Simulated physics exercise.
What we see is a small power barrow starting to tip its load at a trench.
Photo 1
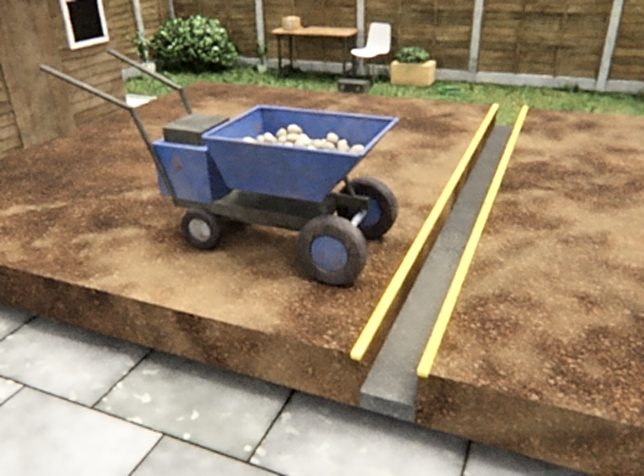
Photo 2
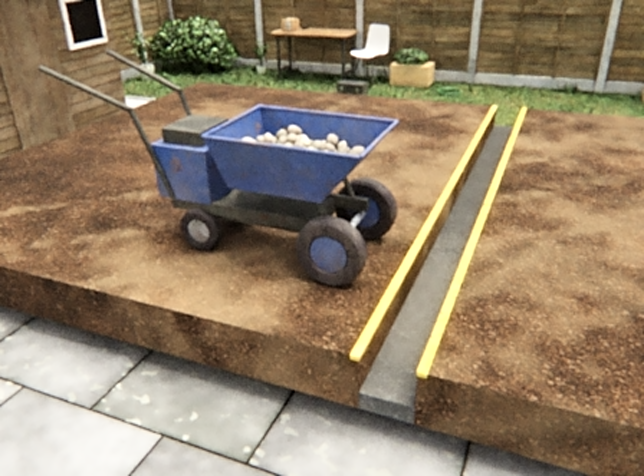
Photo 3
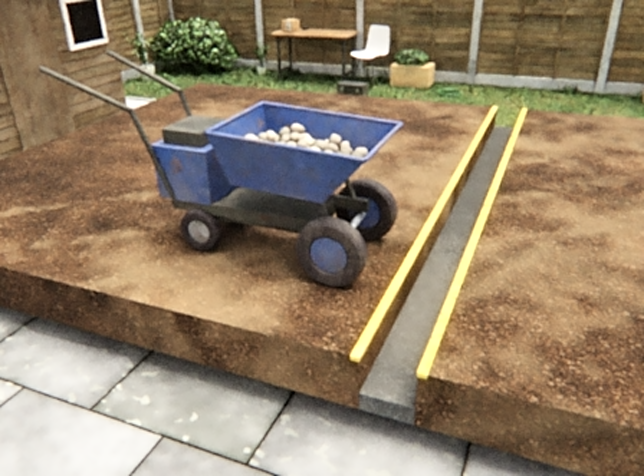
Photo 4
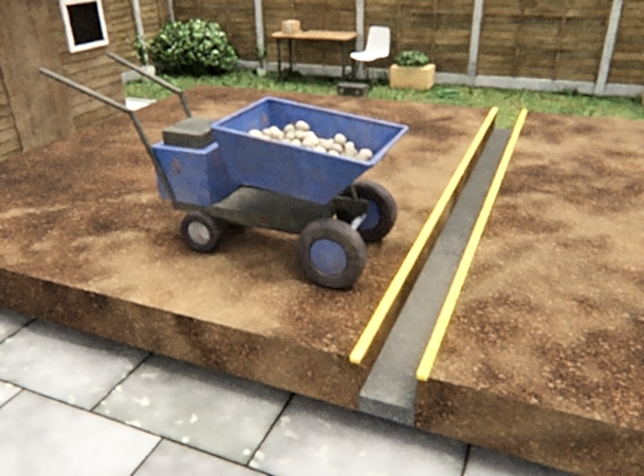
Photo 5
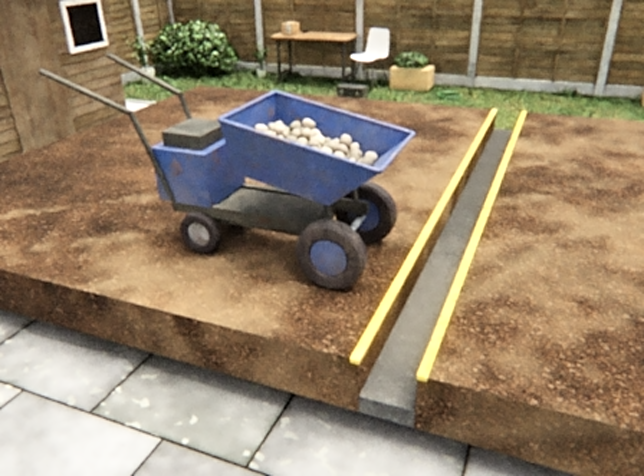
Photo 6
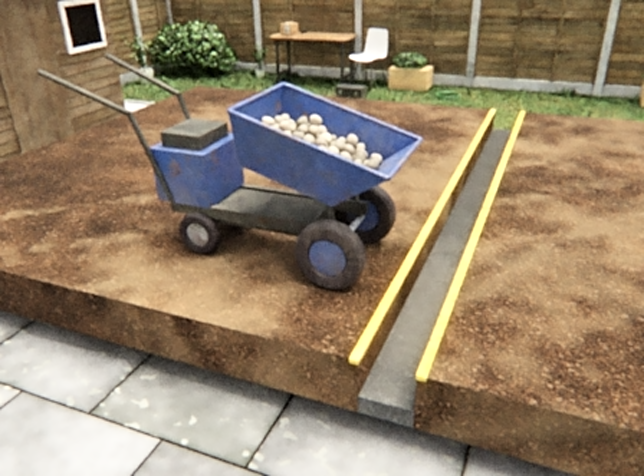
The footage shows a blue power barrow loaded with pale river pebbles, standing left of a narrow trench edged with yellow strips. The skip stays level at first, then gradually tilts forward to the right while the wheels remain in place.
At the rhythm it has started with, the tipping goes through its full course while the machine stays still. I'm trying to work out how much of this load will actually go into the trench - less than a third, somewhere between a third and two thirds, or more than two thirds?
I reckon it's the low case, with the trench getting short of one-third.
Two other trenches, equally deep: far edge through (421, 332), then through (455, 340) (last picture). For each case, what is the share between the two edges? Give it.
About 0 %, then 40 %.
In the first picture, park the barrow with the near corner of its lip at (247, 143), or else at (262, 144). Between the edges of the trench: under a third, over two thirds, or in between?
At the first place one to two thirds, at the second between a third and two thirds.
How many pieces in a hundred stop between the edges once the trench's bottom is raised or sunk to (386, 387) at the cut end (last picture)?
I'd guess about 10 %.
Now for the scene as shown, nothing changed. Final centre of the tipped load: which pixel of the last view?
Centre at rest: Close to (518, 287).
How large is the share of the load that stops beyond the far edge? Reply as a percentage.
Around 90 %.
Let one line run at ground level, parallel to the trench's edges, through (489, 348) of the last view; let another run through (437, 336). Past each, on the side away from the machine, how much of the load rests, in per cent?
Some 60 and some 90 per cent, respectively.
Shortly afterwards, skip tipped steeply; the whole lot in the skip.
Next, skip tipped right over; the bulk in the skip; near a quarter beyond it; only a few falling.
Some moments later, skip tipped right over; a little in the skip; only a few in or heaped over the trench; the bulk beyond it.
In the end, skip tipped right over; only a few in the skip; a little in or heaped over the trench; all but a few beyond it.
